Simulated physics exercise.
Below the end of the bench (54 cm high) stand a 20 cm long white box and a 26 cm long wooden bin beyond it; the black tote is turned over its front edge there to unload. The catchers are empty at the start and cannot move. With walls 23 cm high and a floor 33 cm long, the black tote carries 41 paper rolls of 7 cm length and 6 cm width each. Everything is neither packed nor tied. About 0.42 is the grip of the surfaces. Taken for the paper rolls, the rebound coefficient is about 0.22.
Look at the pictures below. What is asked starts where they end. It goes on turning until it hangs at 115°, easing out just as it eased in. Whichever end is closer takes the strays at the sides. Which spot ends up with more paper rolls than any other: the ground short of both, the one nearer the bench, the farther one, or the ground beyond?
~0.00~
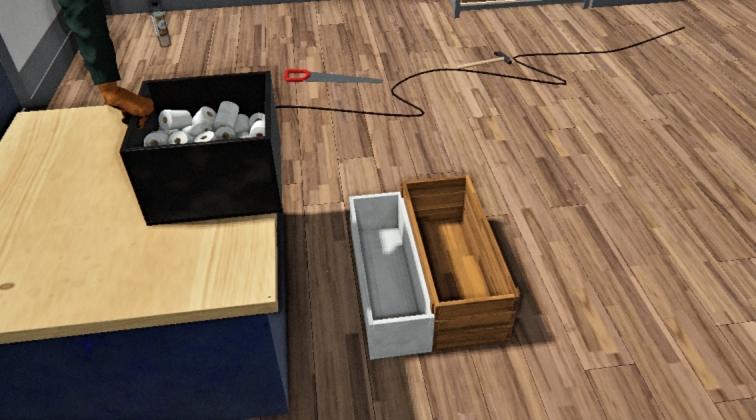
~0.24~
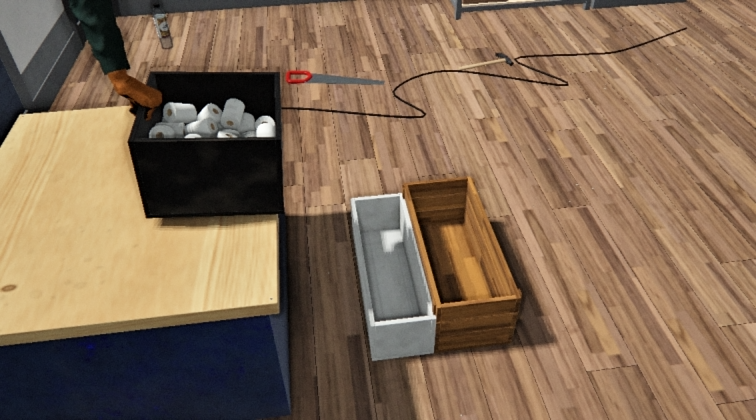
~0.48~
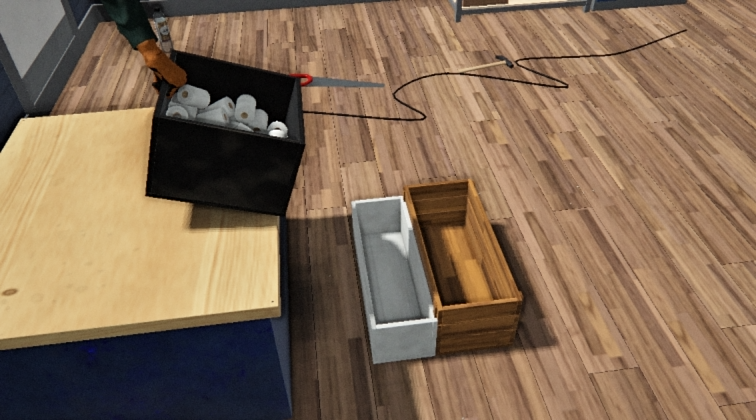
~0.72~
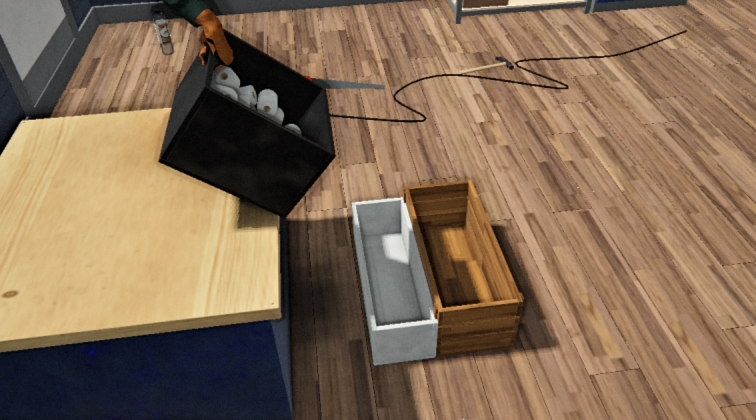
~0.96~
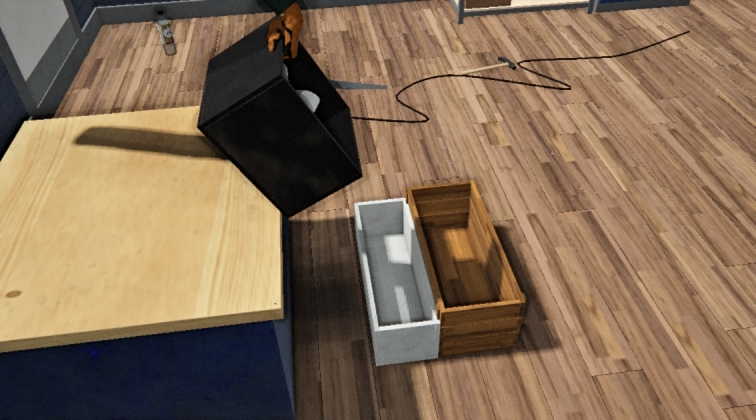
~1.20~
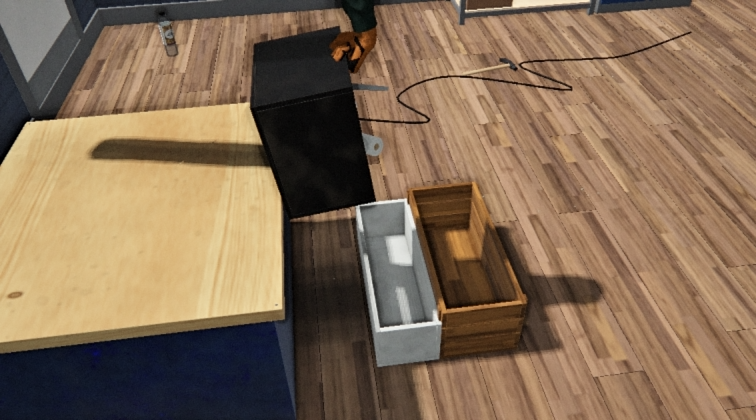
First.
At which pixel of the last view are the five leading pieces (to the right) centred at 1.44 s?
They are centred near (413, 234).
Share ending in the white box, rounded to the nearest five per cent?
Near 65 in a hundred.
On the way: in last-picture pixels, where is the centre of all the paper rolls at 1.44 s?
I'd say close to (331, 161).
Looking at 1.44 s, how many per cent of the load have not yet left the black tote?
85 %.
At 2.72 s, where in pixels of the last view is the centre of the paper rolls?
Around (406, 285).
After 1.44 s, tilt 101°; 35 still in the black tote, 1 in the white box and 5 in the air.
After 1.75 s, tilt 114°; 18 still in the black tote, 5 in the white box, 5 in the wooden bin and 13 in the air.
After 2.17 s, tilt 115°; 2 still in the black tote, 21 in the white box, 14 in the wooden bin and 4 in the air.
When it is over (at 2.72 s), 27 in the white box and 14 in the wooden bin.
